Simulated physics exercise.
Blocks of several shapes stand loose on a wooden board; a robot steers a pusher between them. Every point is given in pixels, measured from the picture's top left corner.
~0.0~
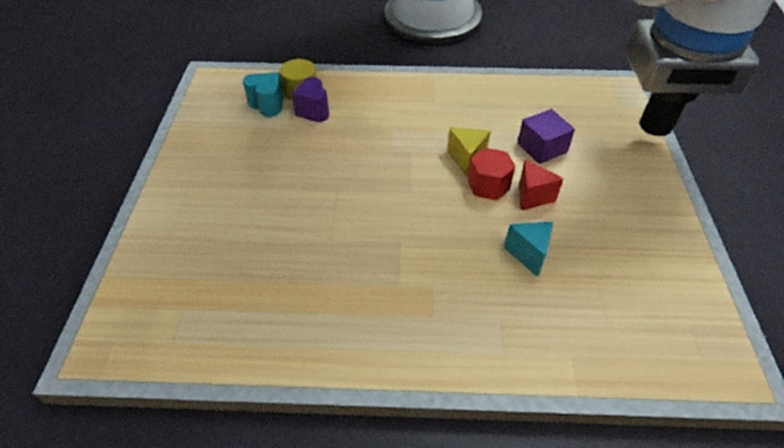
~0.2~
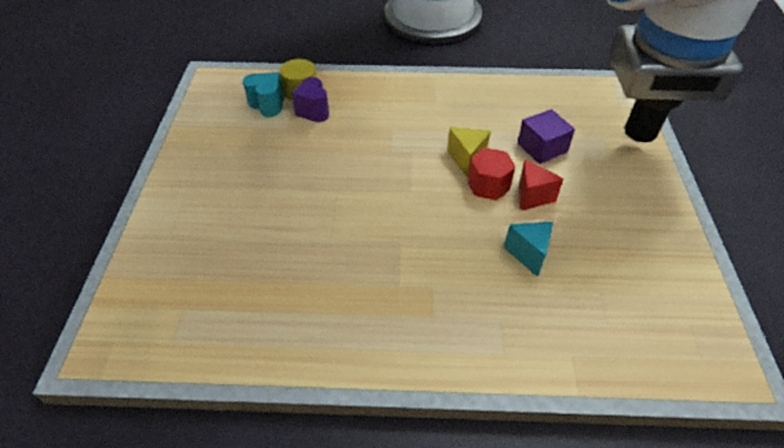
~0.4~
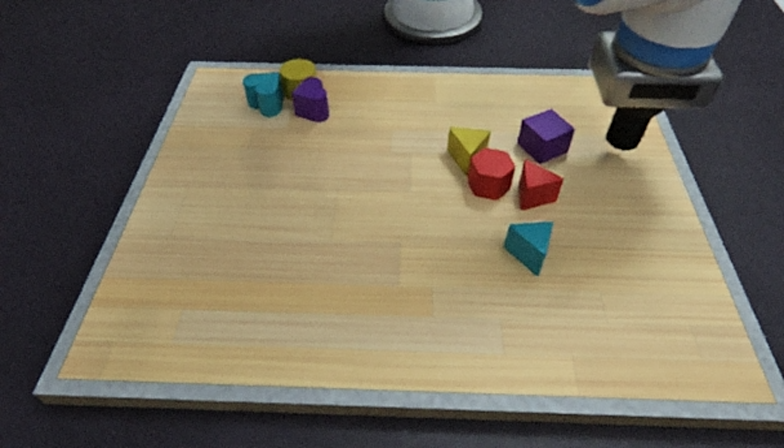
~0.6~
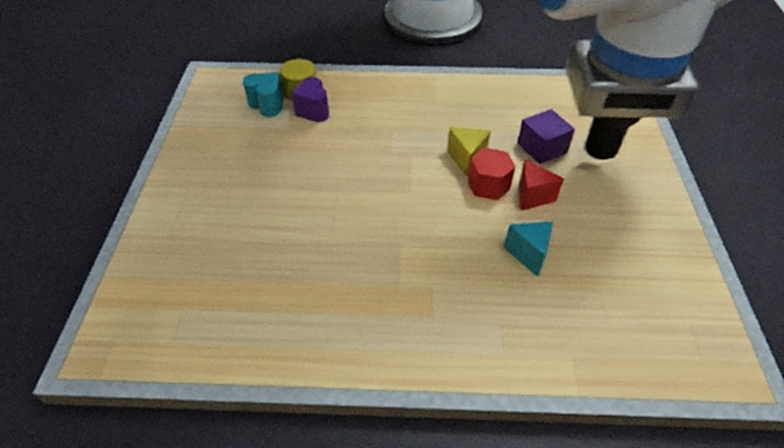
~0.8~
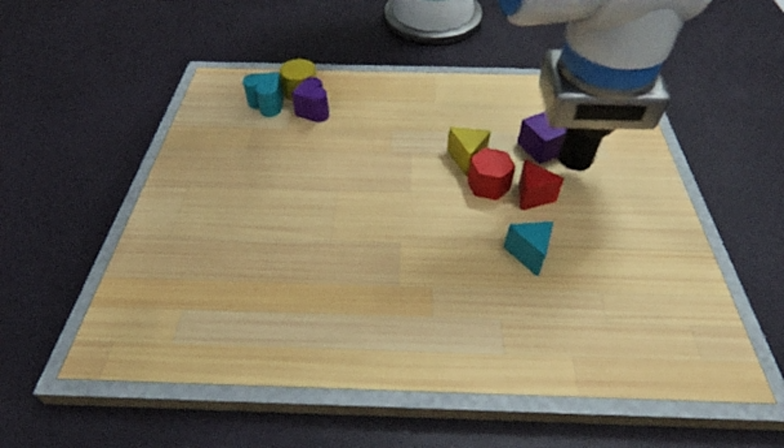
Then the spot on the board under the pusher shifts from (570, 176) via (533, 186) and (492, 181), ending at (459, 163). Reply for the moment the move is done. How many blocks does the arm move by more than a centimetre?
My answer is three or more.
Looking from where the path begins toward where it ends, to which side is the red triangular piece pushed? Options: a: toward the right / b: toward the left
Letter b.
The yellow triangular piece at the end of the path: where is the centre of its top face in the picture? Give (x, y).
At roughly (445, 122).
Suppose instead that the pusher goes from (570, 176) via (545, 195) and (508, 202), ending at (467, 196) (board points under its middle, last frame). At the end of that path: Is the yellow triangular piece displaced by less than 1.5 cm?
No, it doesn't check out.
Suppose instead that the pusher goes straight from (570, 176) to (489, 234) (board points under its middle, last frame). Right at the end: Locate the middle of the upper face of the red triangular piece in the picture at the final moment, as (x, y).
Near (462, 217).
On the path given first. One third of the way, pusher (536, 171); red triangular piece (526, 182).
Two thirds of the way, pusher (494, 166); yellow triangular piece (463, 135), turned 40° clockwise; red hexagon (458, 161); red triangular piece (513, 191).
At the end, pusher (461, 147); yellow triangular piece (445, 122), turned 30° clockwise; red hexagon (438, 158), turned 30° anticlockwise; red triangular piece (513, 191); purple square block not moved.
